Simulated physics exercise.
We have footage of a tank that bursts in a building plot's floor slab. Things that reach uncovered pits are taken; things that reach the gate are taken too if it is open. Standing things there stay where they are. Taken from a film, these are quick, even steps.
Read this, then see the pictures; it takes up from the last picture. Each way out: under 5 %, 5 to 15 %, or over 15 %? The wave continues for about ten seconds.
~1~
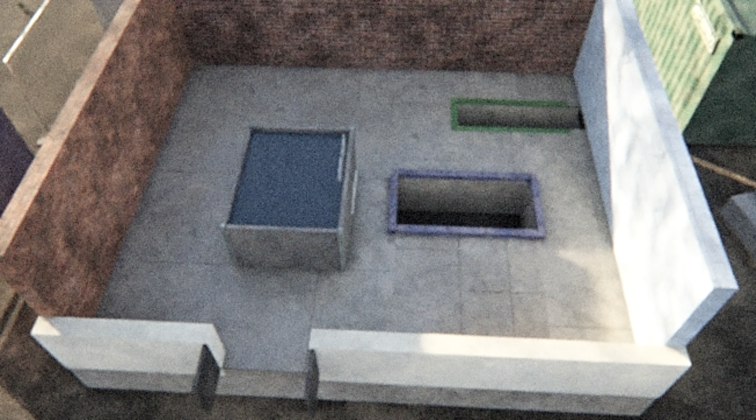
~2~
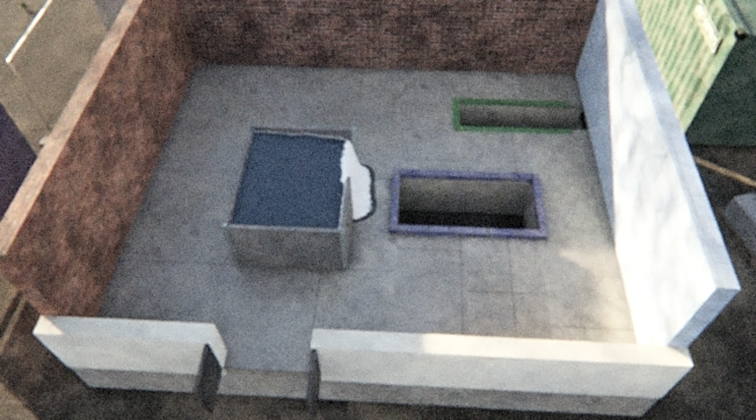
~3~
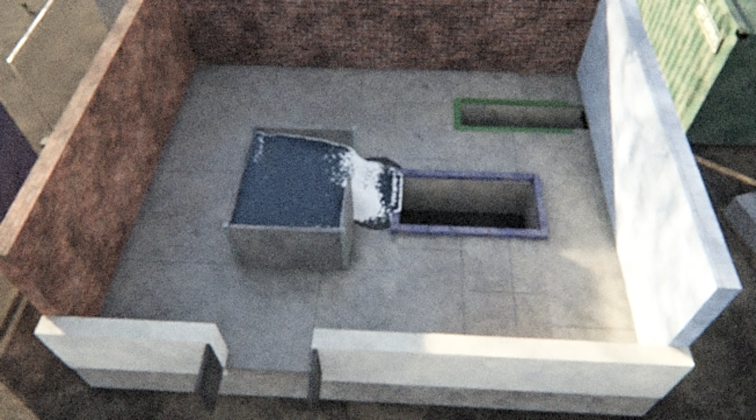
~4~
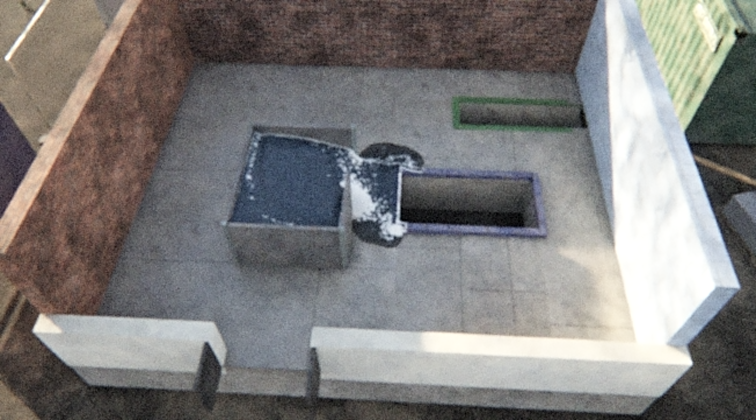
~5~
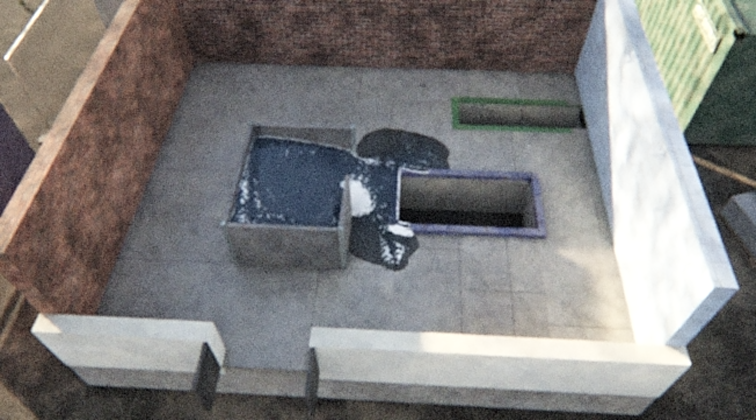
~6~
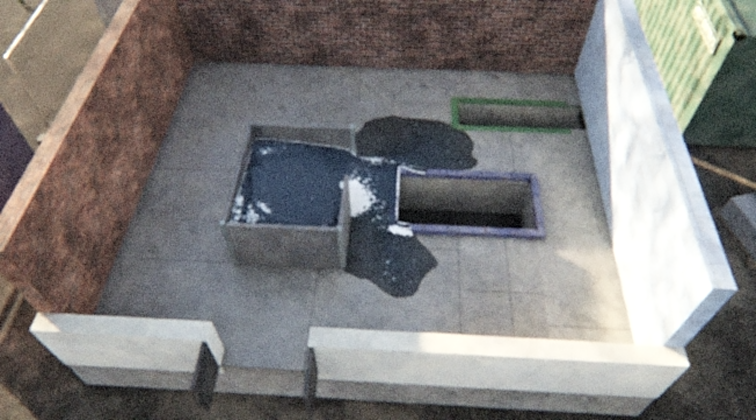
The gate gets a mere sliver - short of five per cent; the green pit gets a sizeable chunk - beyond fifteen per cent; the blue pit gets a sizeable chunk - beyond fifteen per cent.
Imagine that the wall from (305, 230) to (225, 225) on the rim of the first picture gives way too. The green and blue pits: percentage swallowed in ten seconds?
I'd say the green pit gets around 2 percent and the blue pit around 0 percent.
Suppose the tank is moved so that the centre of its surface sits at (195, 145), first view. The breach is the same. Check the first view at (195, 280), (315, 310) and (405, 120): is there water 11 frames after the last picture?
Outcome, in sequence: Unwetted, unwetted, wetted.
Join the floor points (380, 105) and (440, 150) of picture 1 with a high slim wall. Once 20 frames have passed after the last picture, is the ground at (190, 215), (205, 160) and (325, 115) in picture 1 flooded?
Same order as asked - unsoaked, unsoaked, soaked.
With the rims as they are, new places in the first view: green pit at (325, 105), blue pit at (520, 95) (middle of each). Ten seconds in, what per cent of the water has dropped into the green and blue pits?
Green 8 %; blue 12 %.
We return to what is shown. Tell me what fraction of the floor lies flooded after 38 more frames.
That works out to some 45 in a hundred.
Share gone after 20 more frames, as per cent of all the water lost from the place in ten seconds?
Close to 70 per cent, I'd say.
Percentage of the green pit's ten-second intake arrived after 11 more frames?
About 30 %.
A moment on, water covers 25 % of the floor; the gate 0 %, the green pit 2 %, the blue pit 17 %.
Next, water covers 25 % of the floor; the gate 0 %, the green pit 7 %, the blue pit 26 %.
Then, water covers 35 % of the floor; the gate 0 %, the green pit 12 %, the blue pit 33 %.
Later, water covers 45 % of the floor; the gate 1 %, the green pit 18 %, the blue pit 37 %.
In the end, water covers 60 % of the floor; the gate 2 %, the green pit 23 %, the blue pit 38 %.
